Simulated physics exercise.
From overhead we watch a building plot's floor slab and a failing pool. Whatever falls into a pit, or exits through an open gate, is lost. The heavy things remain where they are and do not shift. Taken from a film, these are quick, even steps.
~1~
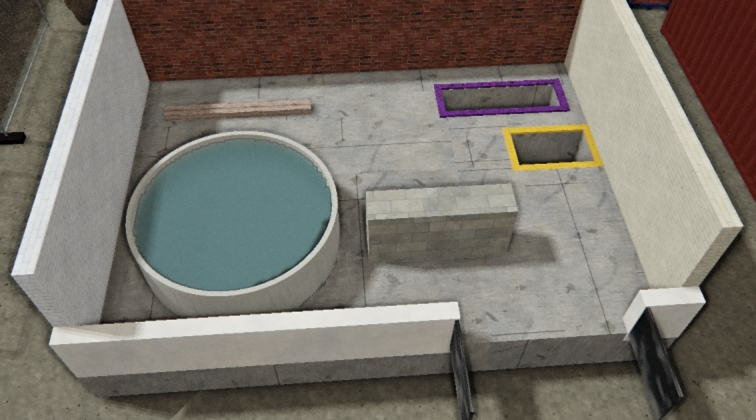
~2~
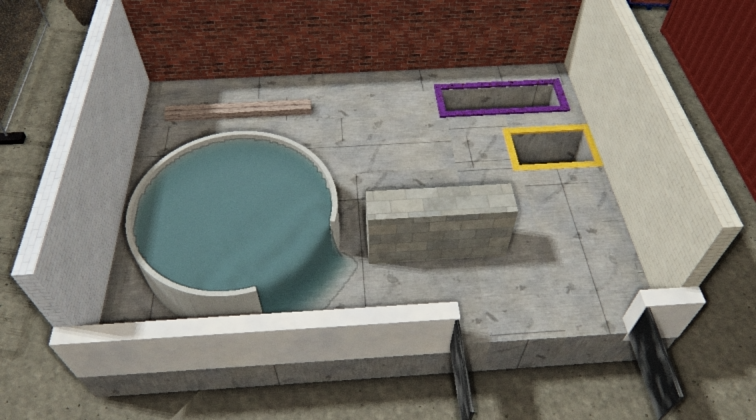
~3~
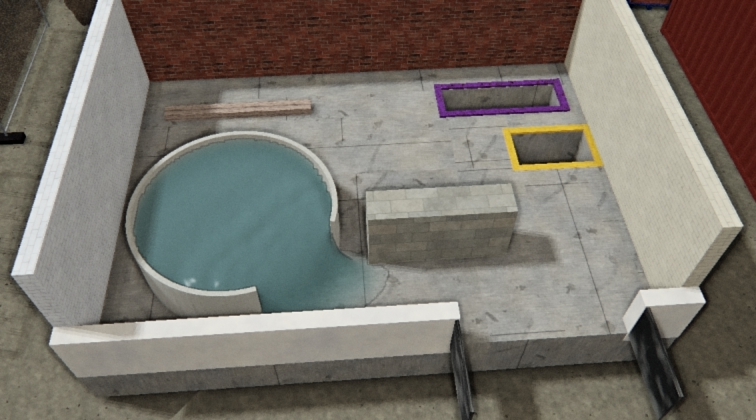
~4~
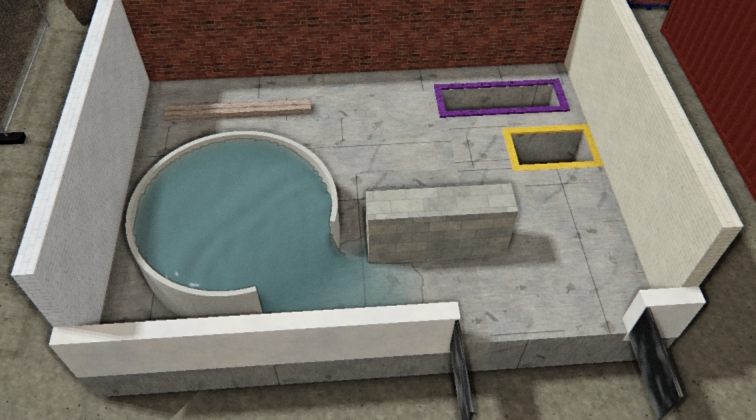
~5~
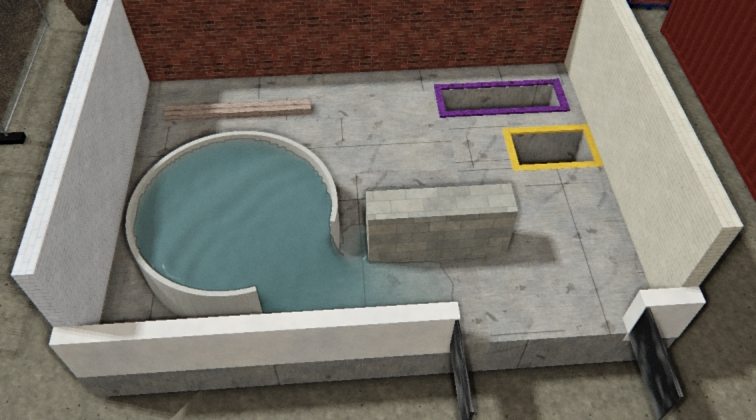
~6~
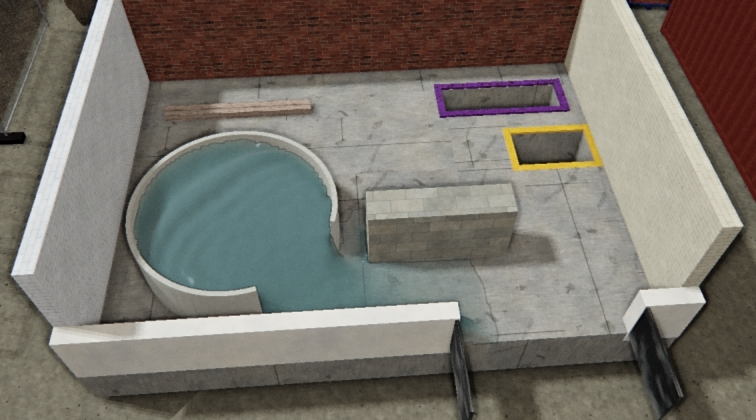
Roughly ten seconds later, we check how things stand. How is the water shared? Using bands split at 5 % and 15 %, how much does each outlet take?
I would say the gate draws off over 15 %, the purple pit draws off under 5 %, the yellow pit draws off over 15 %.
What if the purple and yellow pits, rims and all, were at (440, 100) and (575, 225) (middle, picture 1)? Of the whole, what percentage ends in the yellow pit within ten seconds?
Share for yellow: 35 in a hundred.
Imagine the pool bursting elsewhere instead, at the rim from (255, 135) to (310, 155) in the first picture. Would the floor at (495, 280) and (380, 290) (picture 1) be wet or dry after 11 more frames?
Point one not reached, point two not reached.
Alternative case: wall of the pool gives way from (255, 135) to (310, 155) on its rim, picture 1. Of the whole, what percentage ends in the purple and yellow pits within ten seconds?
I'd say the purple pit gets around 30 percent and the yellow pit around 14 percent.
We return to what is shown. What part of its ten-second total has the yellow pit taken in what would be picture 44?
It comes to around 65 percent of the ten-second total.
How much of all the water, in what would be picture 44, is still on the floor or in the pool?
Result: Close to 64 %.
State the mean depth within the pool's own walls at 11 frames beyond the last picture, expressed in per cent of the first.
Close to 56 %.
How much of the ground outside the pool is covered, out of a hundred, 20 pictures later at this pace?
Around 45 percent.
A moment on, water covers 25 % of the floor; the gate 1 %, the purple pit 0 %, the yellow pit 0 %.
Next, water covers 35 % of the floor; the gate 3 %, the purple pit 0 %, the yellow pit 0 %.
Then, water covers 45 % of the floor; the gate 9 %, the purple pit 0 %, the yellow pit 5 %.
Later, water covers 70 % of the floor; the gate 20 %, the purple pit 0 %, the yellow pit 16 %.
In the end, water covers 85 % of the floor; the gate 29 %, the purple pit 0 %, the yellow pit 24 %.
